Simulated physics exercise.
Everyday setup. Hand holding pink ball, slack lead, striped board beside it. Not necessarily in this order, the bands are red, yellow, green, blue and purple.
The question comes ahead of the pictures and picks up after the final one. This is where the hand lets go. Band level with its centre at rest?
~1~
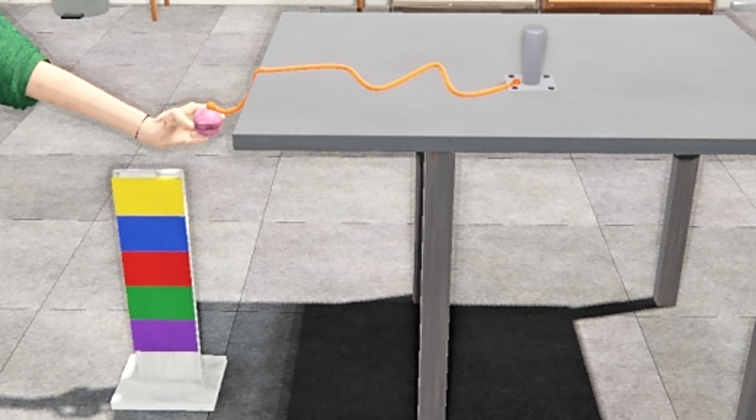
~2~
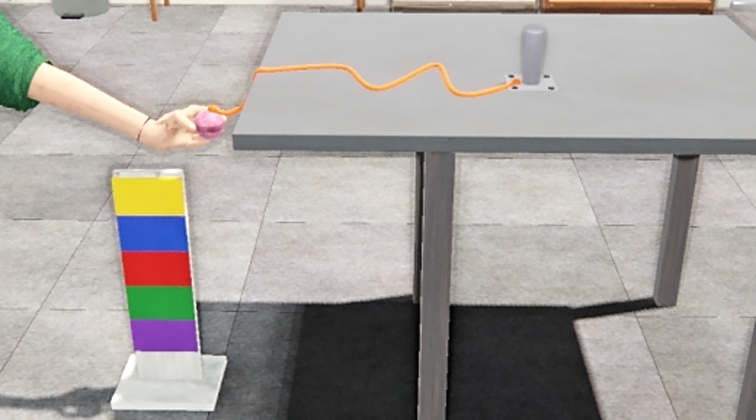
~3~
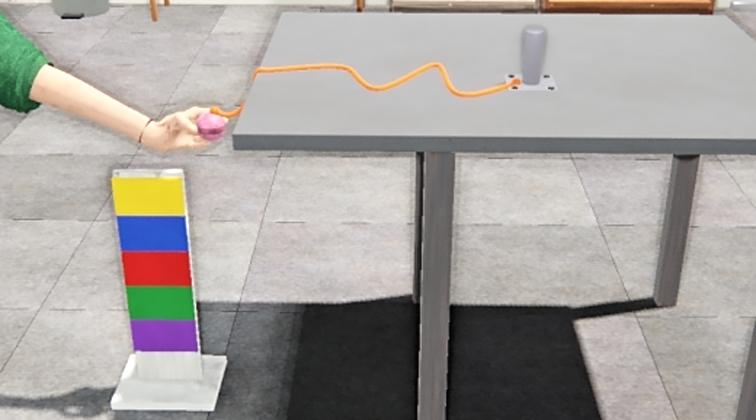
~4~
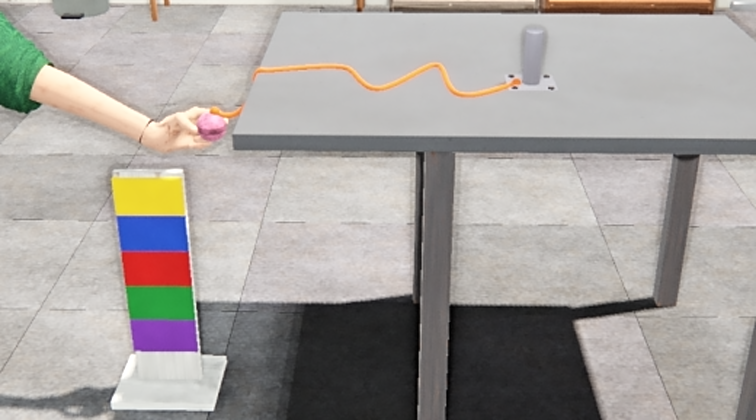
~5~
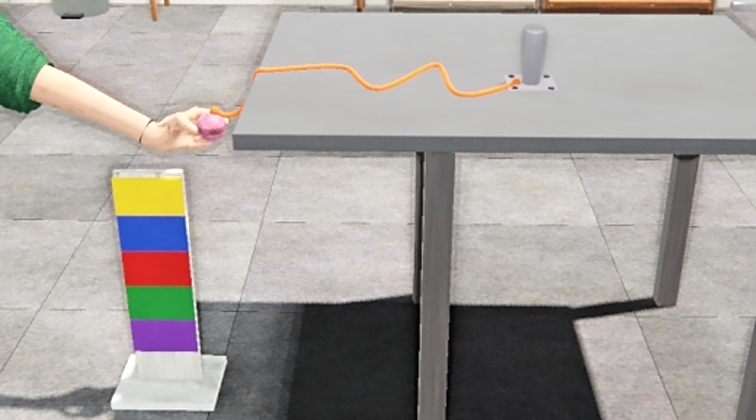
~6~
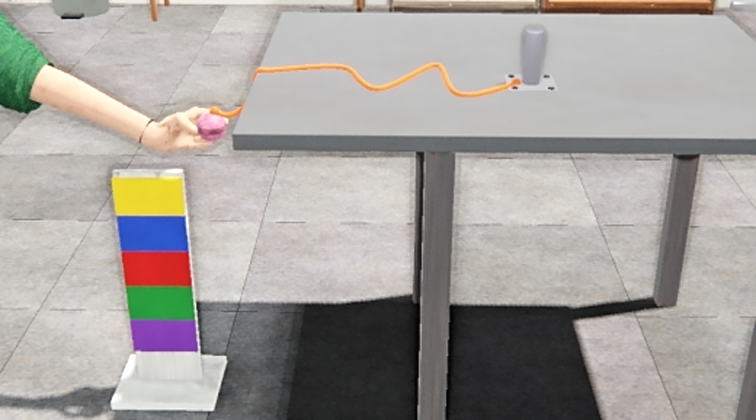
Green.
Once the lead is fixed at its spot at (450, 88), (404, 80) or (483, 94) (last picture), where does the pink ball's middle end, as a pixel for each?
First try (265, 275), second try (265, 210), third try (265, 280).
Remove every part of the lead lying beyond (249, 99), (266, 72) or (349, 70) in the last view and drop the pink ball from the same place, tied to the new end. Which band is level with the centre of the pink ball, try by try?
Results, first to last: Red; blue; above them all.
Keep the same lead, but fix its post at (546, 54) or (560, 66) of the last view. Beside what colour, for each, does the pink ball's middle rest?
Answer, in order: Red, red.
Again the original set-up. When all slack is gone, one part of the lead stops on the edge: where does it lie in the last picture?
It lies at about (380, 89).
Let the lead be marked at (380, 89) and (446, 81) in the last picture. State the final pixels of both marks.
At (257, 79) for the first, at (399, 78) for the second.
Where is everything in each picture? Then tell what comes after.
Pink ball (208, 122); yellow (148, 198); blue (152, 235); red (156, 270); green (160, 304); purple (164, 337), in the first frame.
Pink ball (210, 125); lead through (487, 93) (444, 75) (402, 81) (355, 75) (280, 70), in the second frame.
Pink ball (211, 126), in the third frame.
Pink ball (211, 127); lead through (487, 93) (444, 75) (402, 81) (355, 75) (280, 70), in the fourth frame.
Pink ball (211, 127), in the fifth frame.
Pink ball (211, 127); lead through (487, 93) (444, 75) (402, 81) (355, 75) (280, 70), in the sixth frame.
Early on, ball near (265, 285); level with red.
Midway, ball near (263, 300); level with green.
Finally, ball near (272, 301); level with green. At green.
